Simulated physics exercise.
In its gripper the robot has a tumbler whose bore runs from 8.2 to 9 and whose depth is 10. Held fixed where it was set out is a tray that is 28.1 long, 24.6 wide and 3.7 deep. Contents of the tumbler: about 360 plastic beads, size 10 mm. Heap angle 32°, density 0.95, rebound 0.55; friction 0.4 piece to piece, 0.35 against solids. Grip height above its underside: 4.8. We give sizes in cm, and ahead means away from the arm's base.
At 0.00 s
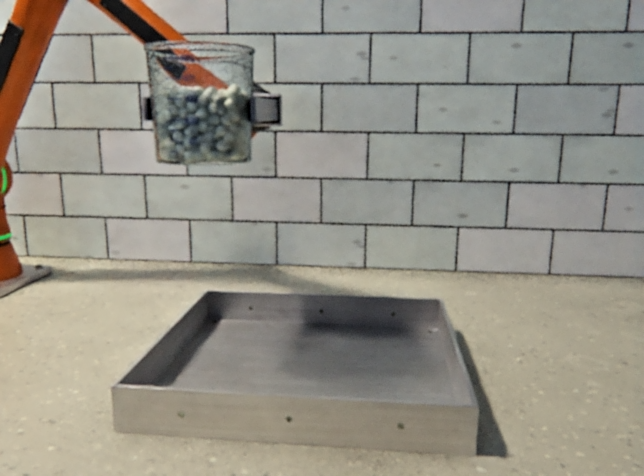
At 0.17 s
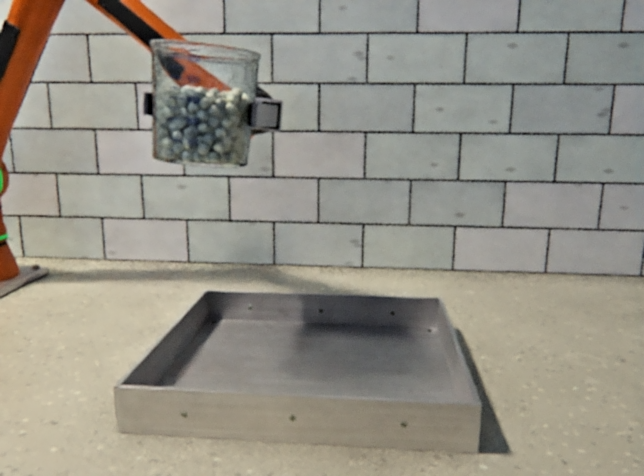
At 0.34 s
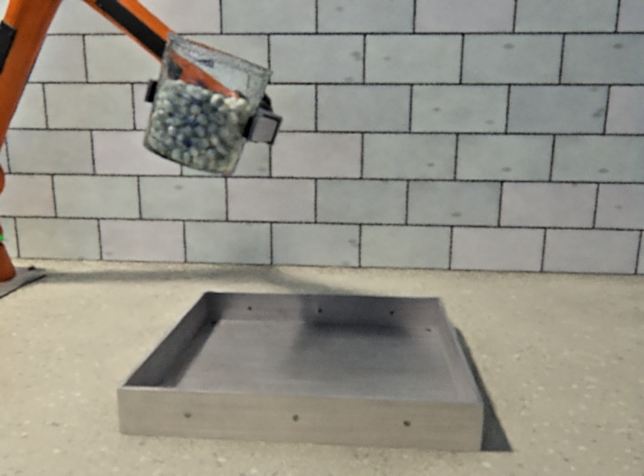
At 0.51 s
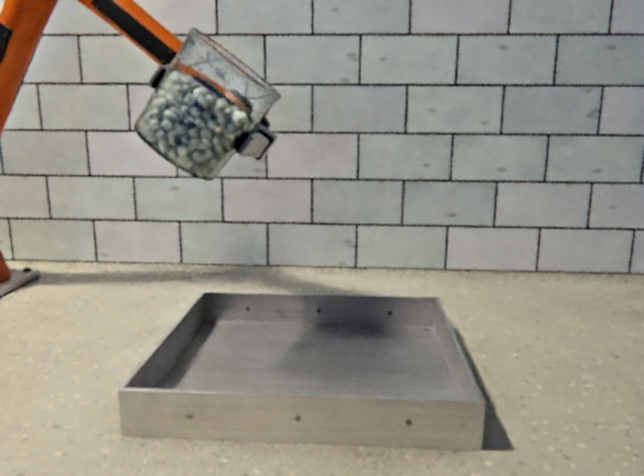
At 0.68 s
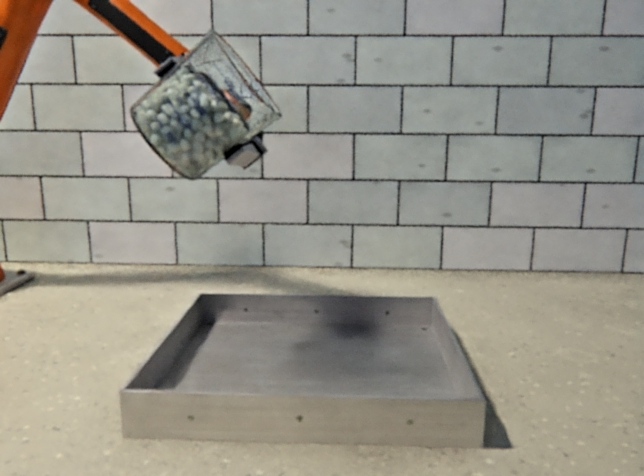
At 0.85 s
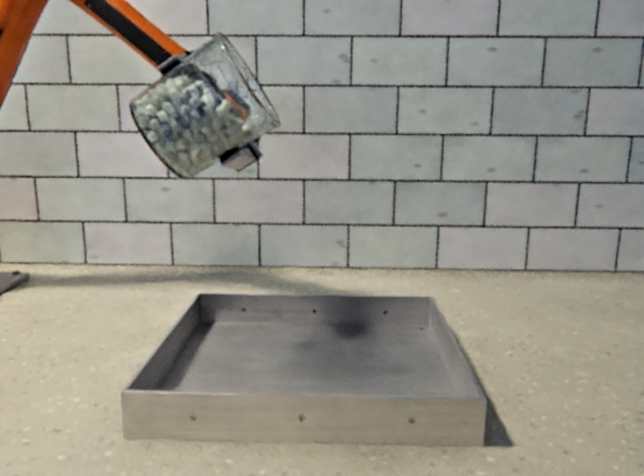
An orange robot arm at the upper left grips a clear tumbler partly filled with small pale and blue-grey beads, seen from the front in a room with a light block wall and speckled floor. Below it, slightly right, sits an empty, shallow grey metal tray. The arm tilts the tumbler steadily to the right, slowing near the end, beads shifting inside, while the view drifts slightly rightward.
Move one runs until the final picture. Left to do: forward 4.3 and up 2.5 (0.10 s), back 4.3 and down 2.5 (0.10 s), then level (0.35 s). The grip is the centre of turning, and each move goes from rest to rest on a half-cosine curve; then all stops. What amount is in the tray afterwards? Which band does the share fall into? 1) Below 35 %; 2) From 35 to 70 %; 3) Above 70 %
Option 2: From 35 to 70 %.
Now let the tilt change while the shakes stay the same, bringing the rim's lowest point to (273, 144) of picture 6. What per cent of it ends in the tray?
Around 80 per cent of it.
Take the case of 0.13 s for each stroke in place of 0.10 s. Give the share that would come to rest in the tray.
In that case it would be near 20 percent.
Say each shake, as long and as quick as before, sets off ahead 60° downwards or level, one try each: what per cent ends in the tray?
Some 0 and 20 per cent.
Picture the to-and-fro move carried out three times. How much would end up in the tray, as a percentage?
It would come to around 60 %.
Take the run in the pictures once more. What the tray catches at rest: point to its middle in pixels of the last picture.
Centre estimate: About (399, 365).
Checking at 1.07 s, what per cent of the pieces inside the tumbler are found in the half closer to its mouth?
Roughly 75 %.
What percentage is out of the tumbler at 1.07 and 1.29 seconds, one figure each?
First it's 35 percent, and after that 45 percent.
After 1.07 s, tilted 57° forward, highest piece 29 above the table; 243 in the tumbler, 119 in flight or on a rim.
After 1.29 s, tilted 13° forward, highest piece 29 above the table; 192 in the tumbler, 152 in the tray, 18 in flight or on a rim.
After 1.60 s, level, highest piece 28 above the table; 192 in the tumbler, 158 in the tray, 10 on the table or floor, 2 in flight or on a rim.
After 2.65 s, level, highest piece 28 above the table; 192 in the tumbler, 159 in the tray, 11 on the table or floor.
In the end, 192 in the tumbler, 159 in the tray, 11 on the table or floor. That is 44 % in the tray.
